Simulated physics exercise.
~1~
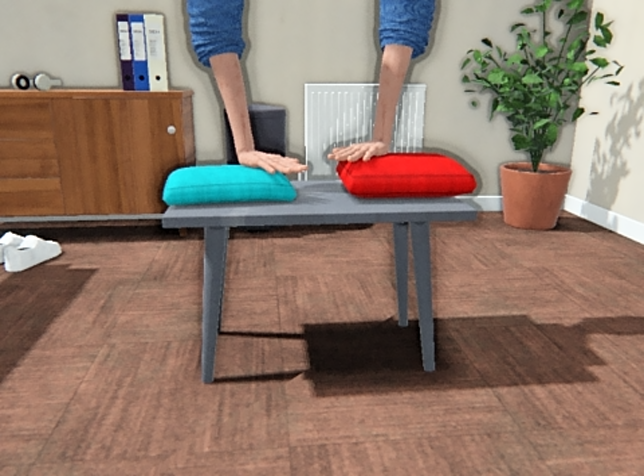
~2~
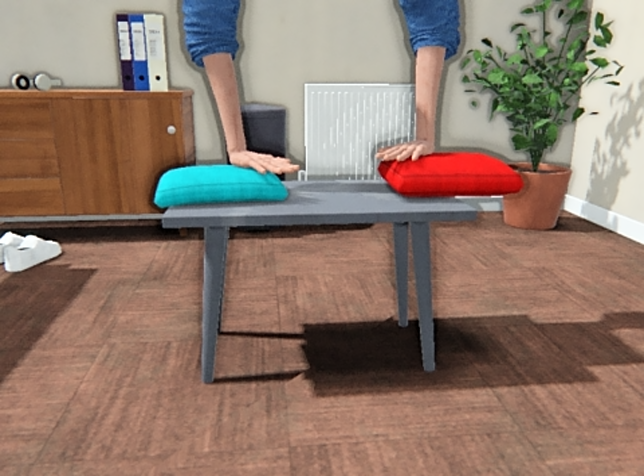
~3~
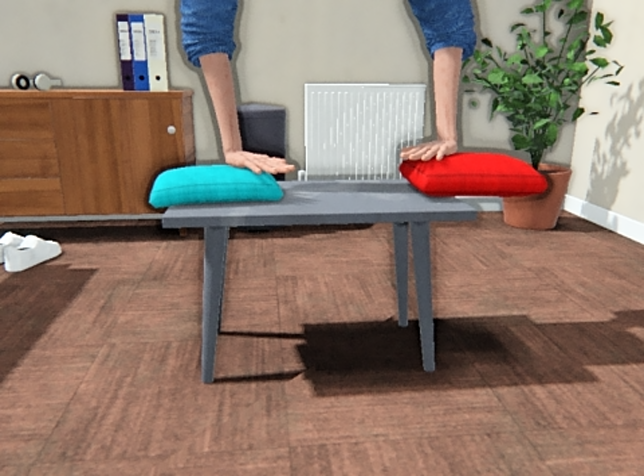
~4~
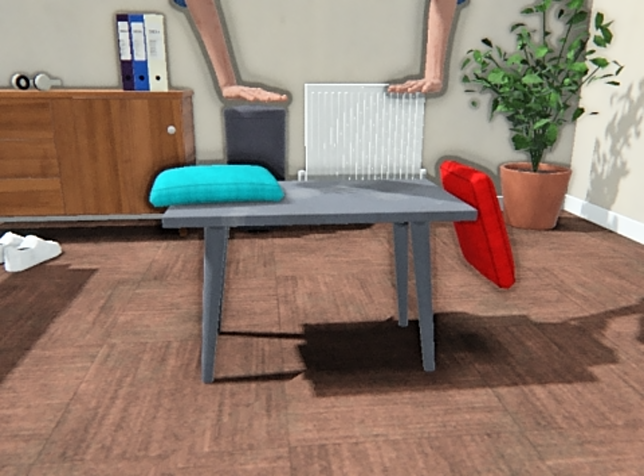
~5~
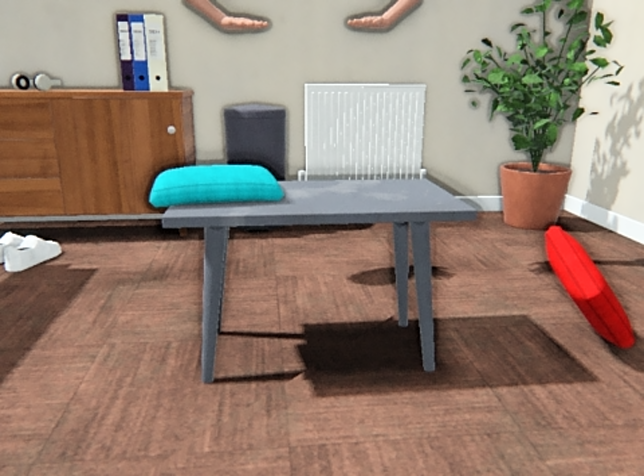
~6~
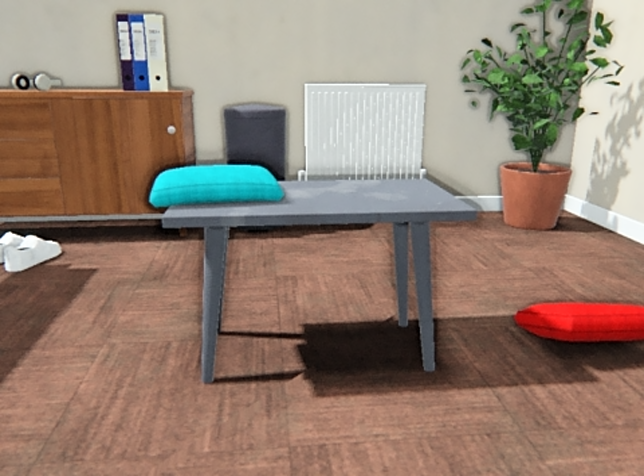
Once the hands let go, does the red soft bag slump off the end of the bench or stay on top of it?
The red soft bag slumps off the right end of the bench and ends up on the floor, while the turquoise one holds its place.
At first, two hands press down on a turquoise soft bag and a red soft bag resting on a gray bench, in a room with a wooden cabinet, a radiator and a potted plant. The hands spread apart, sliding the turquoise bag slightly left and the red one farther right, until it juts well past the bench's end. Then the hands lift away, and the red bag tips over the right end. It drops toward the floor as the hands rise out of view. Finally, the red bag lies on the floor at the right, while the turquoise one stays still on the bench.
